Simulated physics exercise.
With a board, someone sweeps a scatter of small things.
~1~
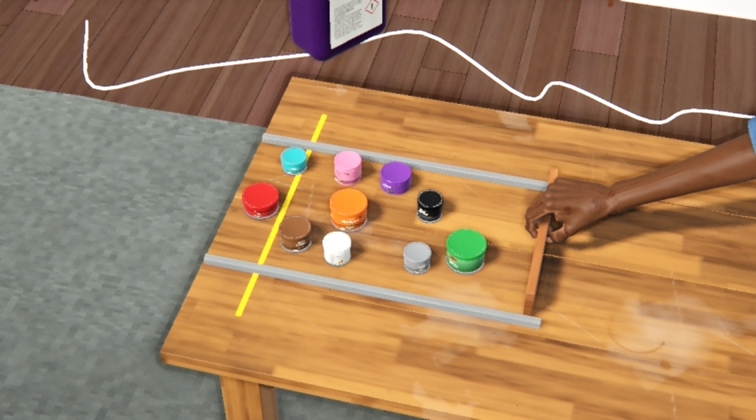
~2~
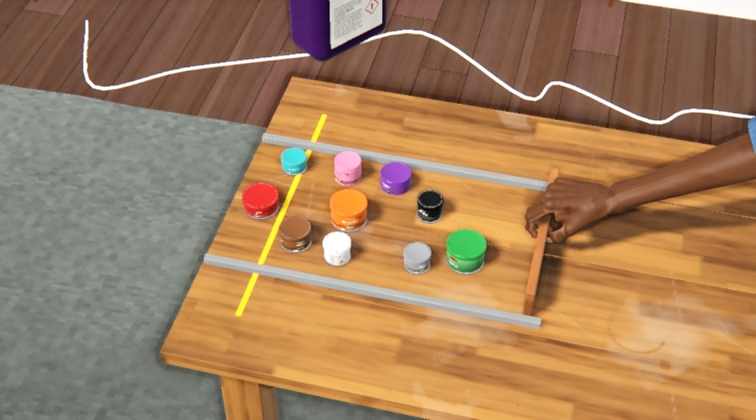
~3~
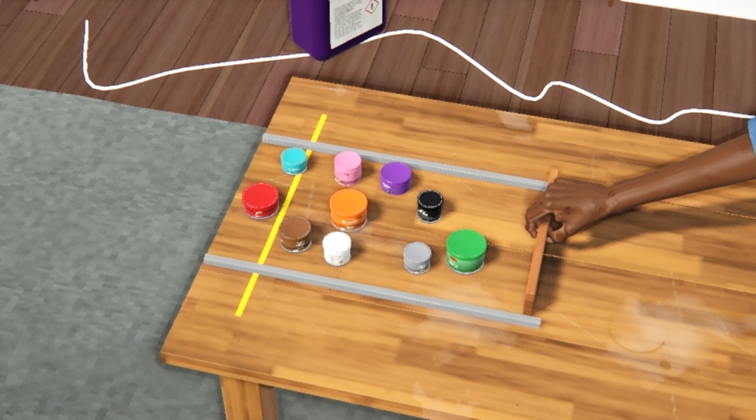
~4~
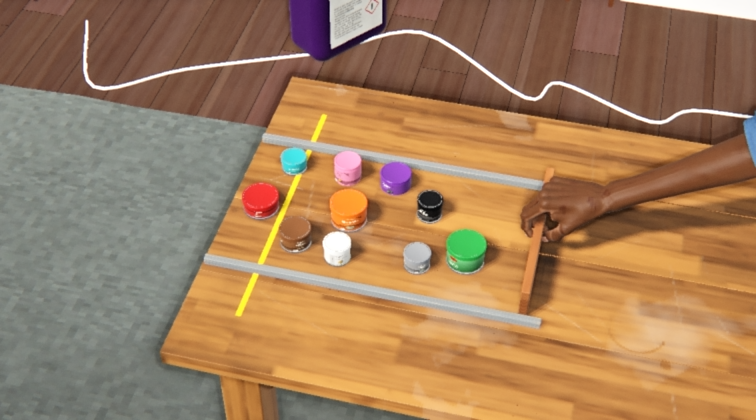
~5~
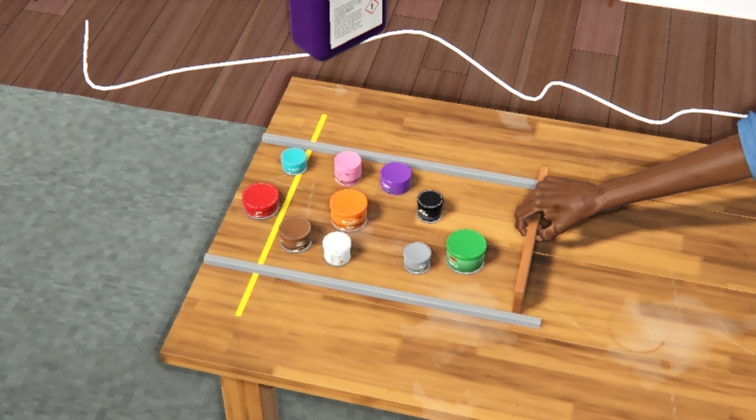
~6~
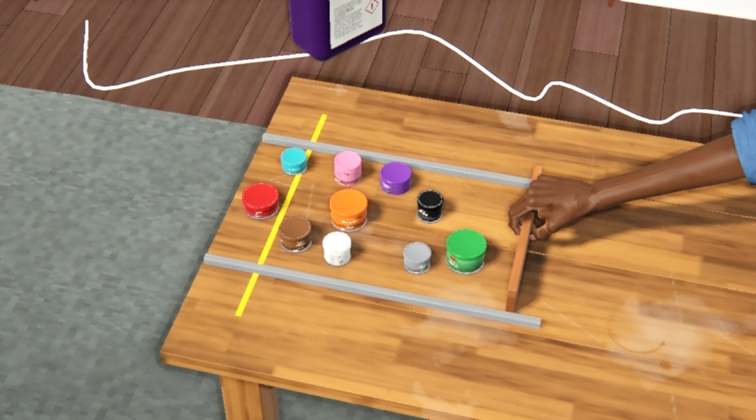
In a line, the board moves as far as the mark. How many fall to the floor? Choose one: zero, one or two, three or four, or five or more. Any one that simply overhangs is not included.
One or two.
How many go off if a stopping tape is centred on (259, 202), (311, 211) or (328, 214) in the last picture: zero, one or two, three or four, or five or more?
Going through the three places in order, the answers are more than four; zero; not one.
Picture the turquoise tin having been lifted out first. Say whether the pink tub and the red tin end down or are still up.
Well, the pink tub is still there while the red tin goes off the edge.
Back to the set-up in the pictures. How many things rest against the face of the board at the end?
Count recorded: 4.
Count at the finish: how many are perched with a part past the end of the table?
2.
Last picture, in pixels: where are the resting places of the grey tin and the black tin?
They end up close to (251, 248) and (281, 178).
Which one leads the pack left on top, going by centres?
The one in question is the brown tin.
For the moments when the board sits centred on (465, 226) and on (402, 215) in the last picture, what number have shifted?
2 and 3.
Early on, none off yet; red tin at rest near (261, 201); turquoise tin at rest near (294, 162); brown tin at rest near (295, 235).
Finally, the number that fall off is one or two; lost, turquoise tin and red tin.
